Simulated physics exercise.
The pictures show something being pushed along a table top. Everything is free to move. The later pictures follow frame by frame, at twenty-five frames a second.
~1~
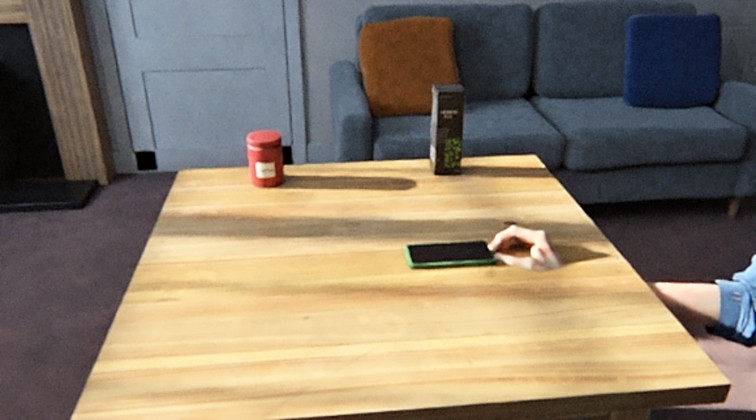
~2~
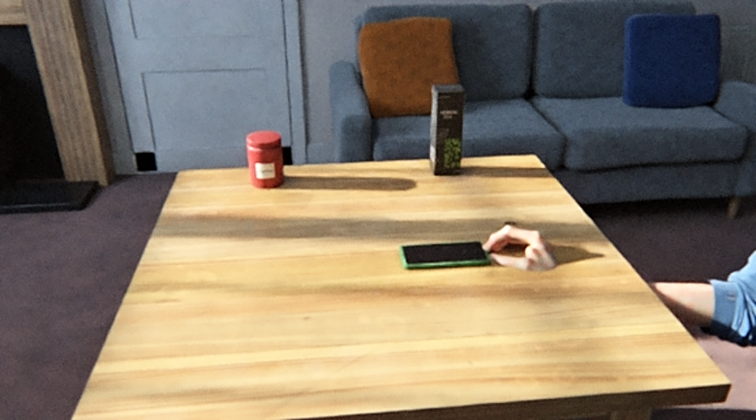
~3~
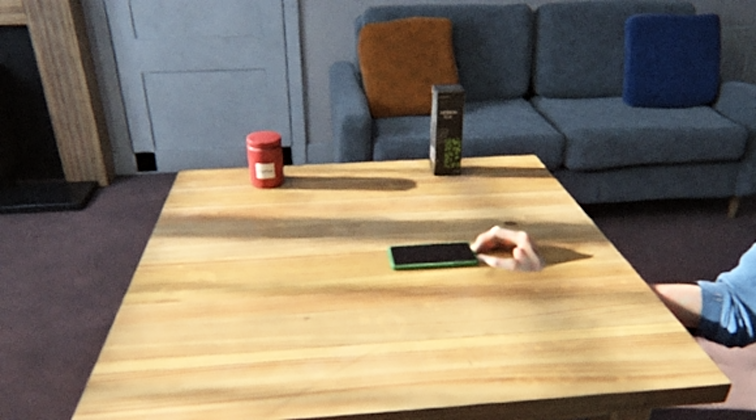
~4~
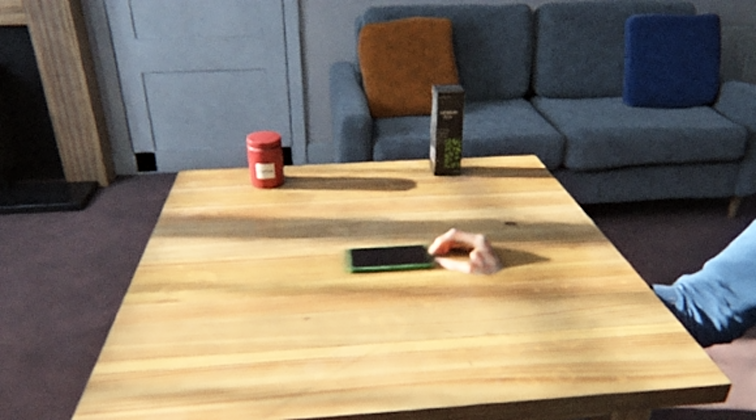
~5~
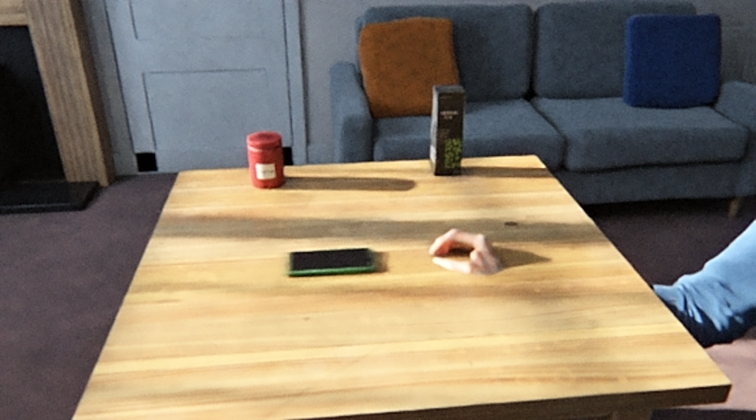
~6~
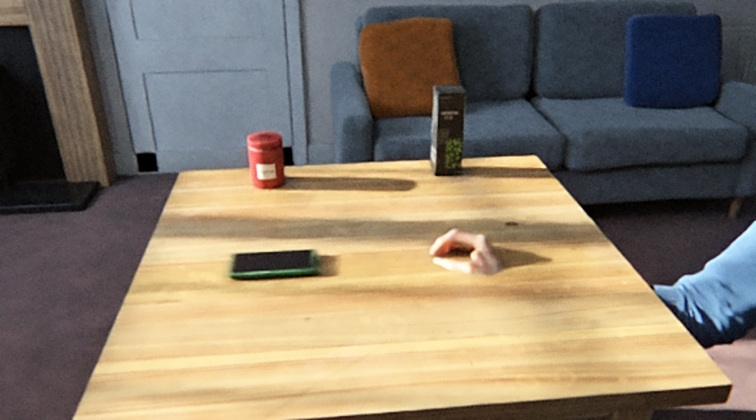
A hand pushed a green-edged phone leftward across a wooden table, then stayed put while the phone slid farther left on its own, with a red jar and dark box standing behind.
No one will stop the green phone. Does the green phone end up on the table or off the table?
The green phone drops to the floor.
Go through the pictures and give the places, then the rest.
The first picture shows under the hand; green phone (449, 254).
The second picture shows under the hand; green phone (444, 255).
The third picture shows under the hand; green phone (432, 256).
The fourth picture shows green phone (389, 258).
The fifth picture shows green phone (330, 261) displaced about its own width.
The sixth picture shows green phone (273, 263) displaced about its own width.
Then, 0.10 s past the last view, green phone now off the table.
Then, 0.30 s past the last view, things are still on the move.
Then, 0.40 s past the last view, as before.
Finally, off the table, green phone.
